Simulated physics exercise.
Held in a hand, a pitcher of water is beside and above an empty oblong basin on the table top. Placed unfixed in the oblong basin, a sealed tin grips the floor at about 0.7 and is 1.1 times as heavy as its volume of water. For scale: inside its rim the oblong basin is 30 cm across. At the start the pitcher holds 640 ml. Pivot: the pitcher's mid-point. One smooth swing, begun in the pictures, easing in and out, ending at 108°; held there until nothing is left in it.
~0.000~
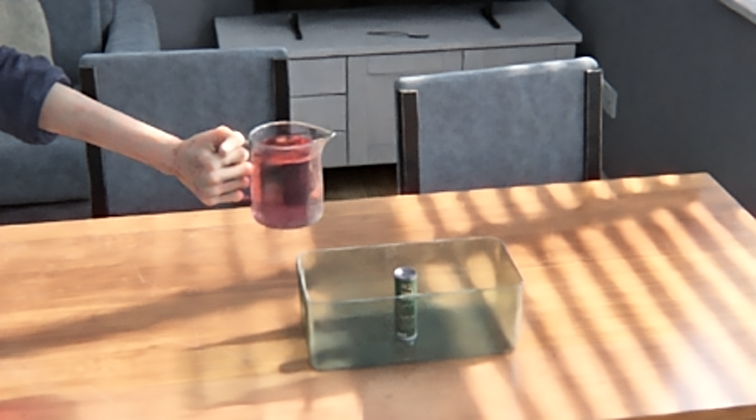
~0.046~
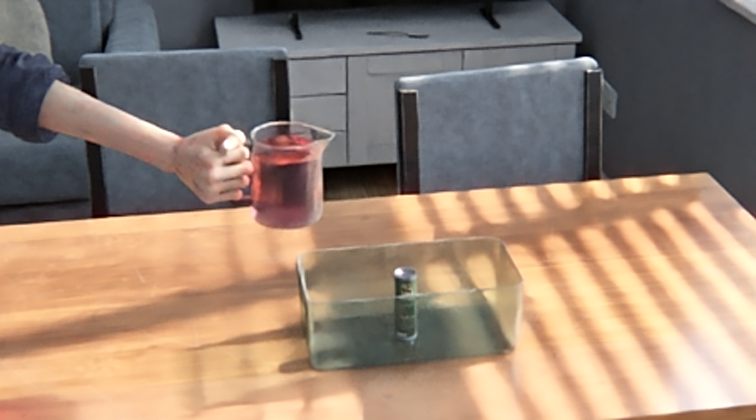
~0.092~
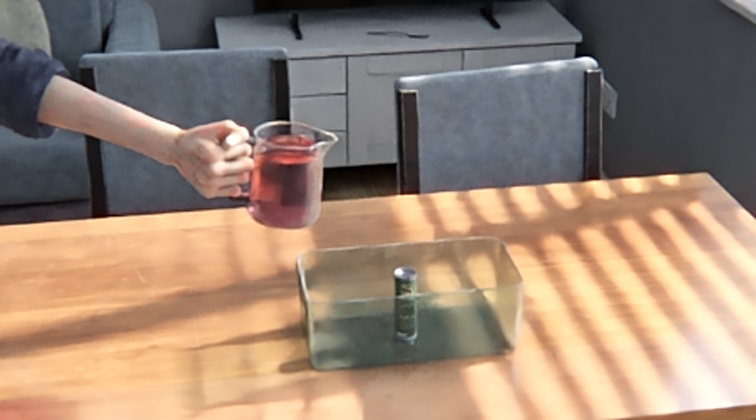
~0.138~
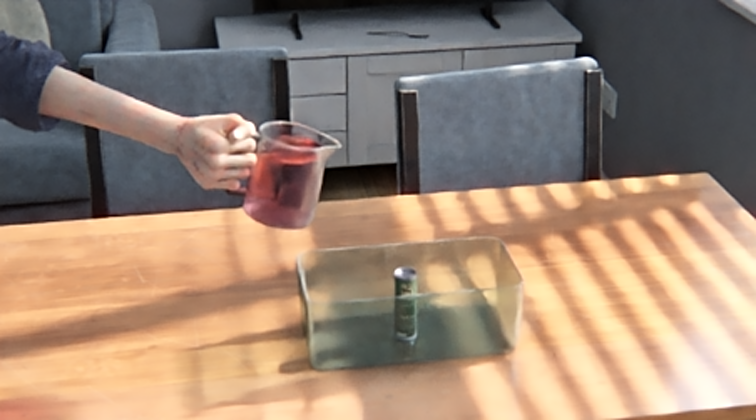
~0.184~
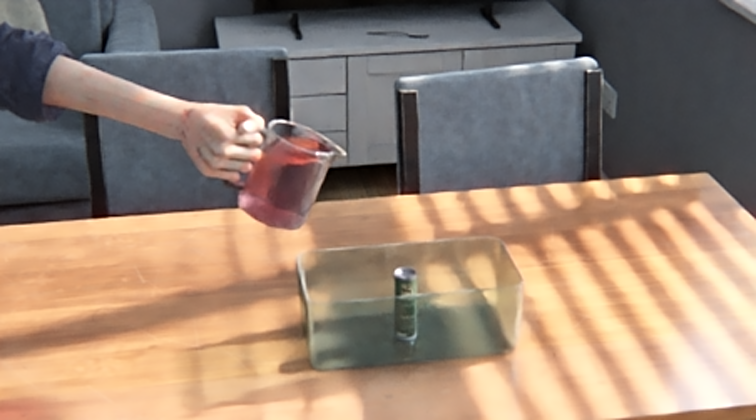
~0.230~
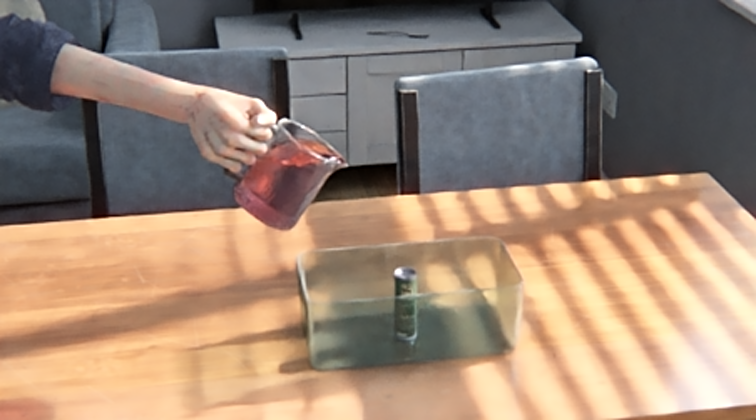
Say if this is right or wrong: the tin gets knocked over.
Right, it gets knocked over.
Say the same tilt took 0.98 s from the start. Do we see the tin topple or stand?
After the tilt, the tin has tipped over.
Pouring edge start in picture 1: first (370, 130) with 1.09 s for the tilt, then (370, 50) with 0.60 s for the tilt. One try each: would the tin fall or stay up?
Trial 1 - tin stays standing; trial 2 - tin stays standing.
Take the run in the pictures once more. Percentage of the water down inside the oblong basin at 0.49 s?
Near 14 in a hundred.
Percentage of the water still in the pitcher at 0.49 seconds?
Fraction remaining: Approx. 58 per cent.
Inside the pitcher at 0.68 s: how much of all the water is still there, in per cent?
16 per cent or thereabouts.
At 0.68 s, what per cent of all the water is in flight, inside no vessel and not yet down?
Around 20 per cent of the liquid is in flight.
After 0.49 s the tilt is 99° and 59 per cent is still to pour; the tin stands where it began.
After 0.68 s the tilt is 108° and 16 per cent is still to pour; the tin leans 20°.
After 0.88 s the tilt is 108° and 3 per cent is still to pour; the tin lies on its side.
After 1.10 s the tilt is 108° and 0 per cent is still to pour; the tin lies on its side.
In the end the tin lies on its side.
